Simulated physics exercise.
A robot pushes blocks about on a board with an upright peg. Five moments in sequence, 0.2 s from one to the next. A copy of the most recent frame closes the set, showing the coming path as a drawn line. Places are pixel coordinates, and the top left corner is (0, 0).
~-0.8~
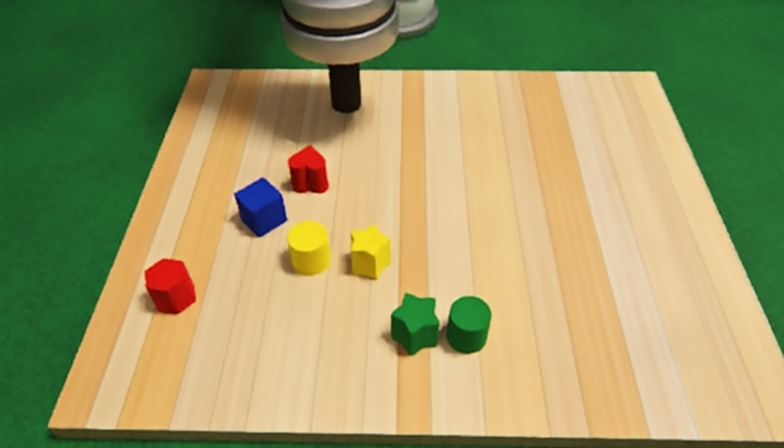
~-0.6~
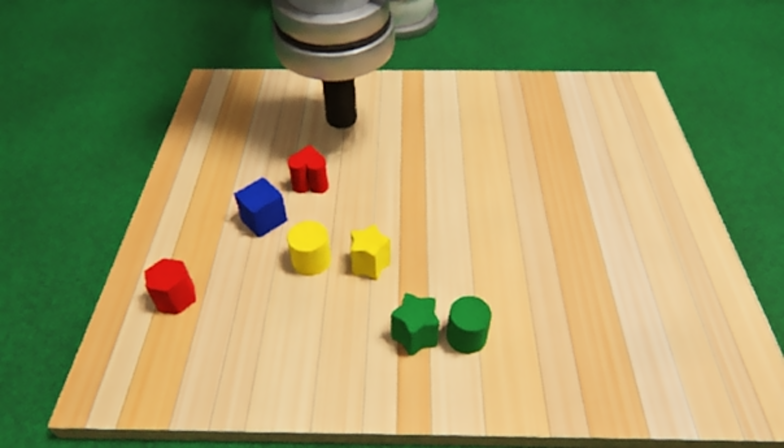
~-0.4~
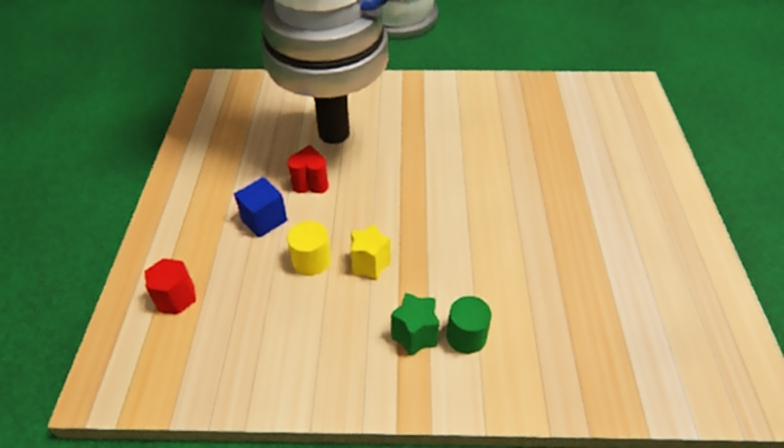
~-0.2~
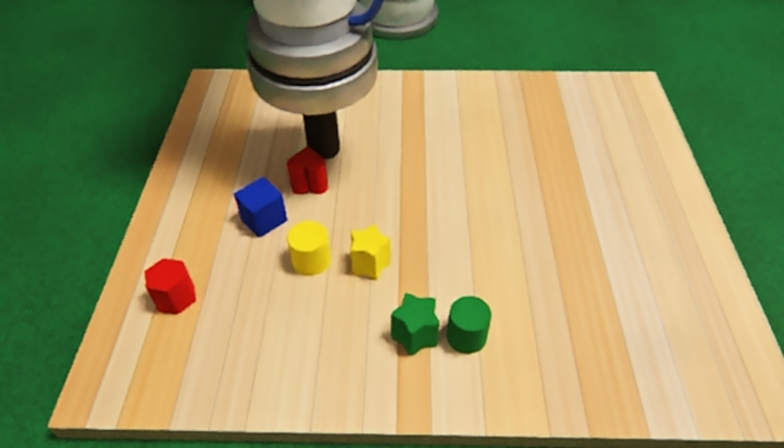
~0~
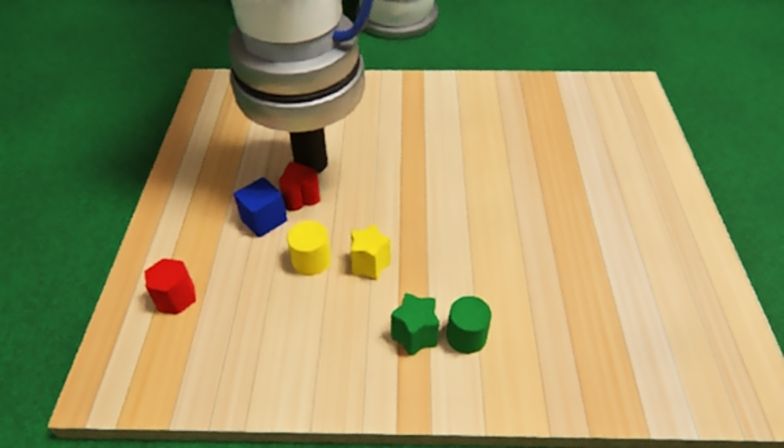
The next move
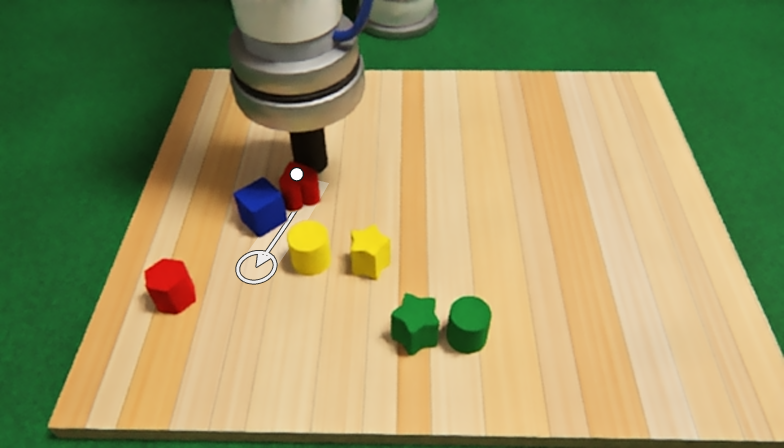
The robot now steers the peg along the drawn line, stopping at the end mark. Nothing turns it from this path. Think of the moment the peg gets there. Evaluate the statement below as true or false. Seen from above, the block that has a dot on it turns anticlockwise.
True.
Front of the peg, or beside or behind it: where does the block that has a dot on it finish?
Expect to find it ahead of the peg.
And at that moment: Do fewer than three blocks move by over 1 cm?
I believe so.
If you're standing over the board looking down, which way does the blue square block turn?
The block turns clockwise.
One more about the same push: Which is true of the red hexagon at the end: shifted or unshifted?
Once the peg is done, the red hexagon remains in the old spot.
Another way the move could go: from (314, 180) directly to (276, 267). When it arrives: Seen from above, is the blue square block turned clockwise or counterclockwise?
Viewed from above, clockwise.
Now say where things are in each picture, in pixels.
In the first frame, peg's lower end at (347, 104); red hexagon at (164, 273); blue square block at (258, 194); red heart block at (307, 158); yellow circle at (307, 235).
In the second frame, peg at (342, 119); blocks still.
In the third frame, peg at (334, 134); blocks still.
In the fourth frame, peg at (324, 149); blocks still.
In the fifth frame, peg at (312, 164); red hexagon at (164, 273); blue square block at (258, 194); red heart block at (297, 174); yellow circle at (307, 235).
Drawn move, from (314, 180) directly to (256, 267); the dot is on the red heart block.
What follows on the original path. One third of the way, peg at (295, 191); blue square block at (249, 203), turned 45° clockwise; red heart block at (282, 204), turned 15° anticlockwise.
Two thirds of the way, peg at (274, 221); blue square block at (227, 216), turned 85° clockwise; red heart block at (268, 238), turned 35° anticlockwise; yellow circle at (308, 239).
At the end, peg at (252, 252); red hexagon still; blue square block at (216, 226), turned 140° clockwise; red heart block at (253, 271), turned 60° anticlockwise; yellow circle at (308, 239).
